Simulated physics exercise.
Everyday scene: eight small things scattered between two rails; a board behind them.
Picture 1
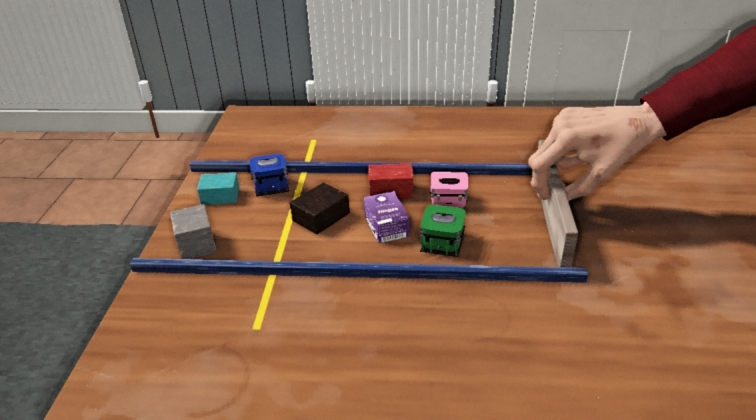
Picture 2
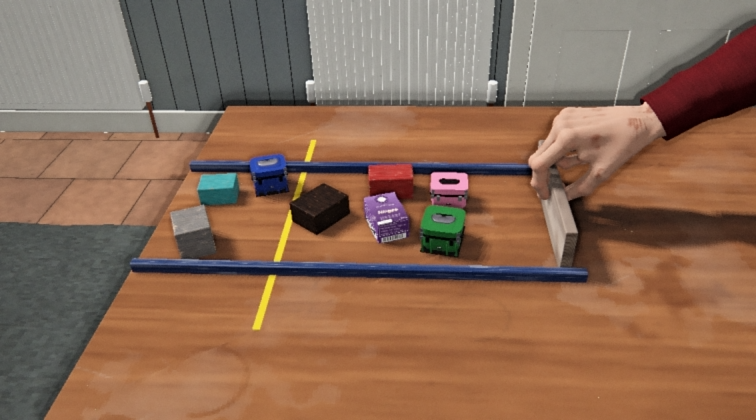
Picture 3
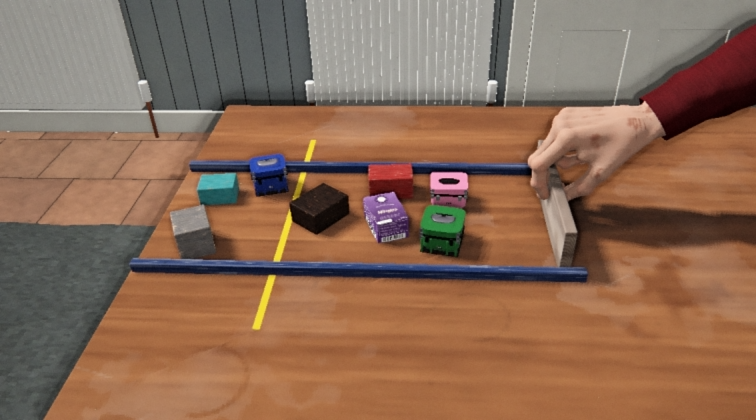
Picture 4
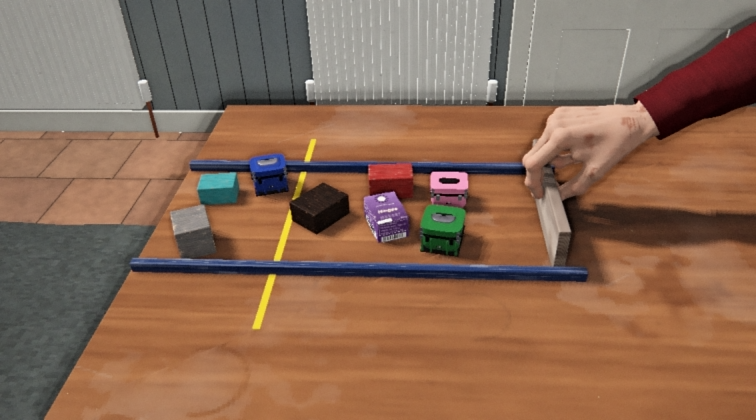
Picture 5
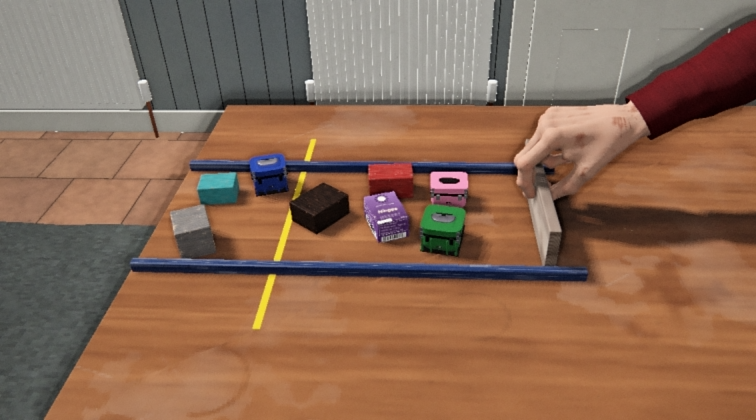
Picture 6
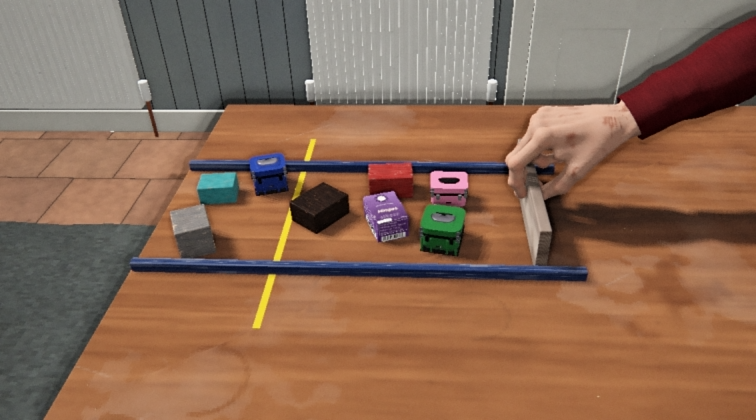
In the video, a hand holds a board upright behind eight small blocks, boxes and cases scattered between two blue rails on a wooden table, then slides it a short way left while the objects and yellow tape stay still.
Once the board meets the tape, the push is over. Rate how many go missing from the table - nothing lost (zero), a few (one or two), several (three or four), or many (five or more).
Nothing lost.
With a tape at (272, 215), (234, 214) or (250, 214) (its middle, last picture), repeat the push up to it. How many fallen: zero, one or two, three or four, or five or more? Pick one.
In turn: Zero, one to two, 1 or 2.
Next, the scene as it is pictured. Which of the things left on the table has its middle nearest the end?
Answer: The turquoise block.
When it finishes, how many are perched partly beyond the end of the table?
That'd be 1.
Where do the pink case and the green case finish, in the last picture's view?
Pink case: About (278, 190); green case: About (259, 239).
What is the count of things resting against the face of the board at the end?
The number is 3.
Soon after, none off yet; grey block at rest near (193, 232); turquoise block at rest near (219, 188); blue case at rest near (269, 174).
In the end, the number that fall off is zero.
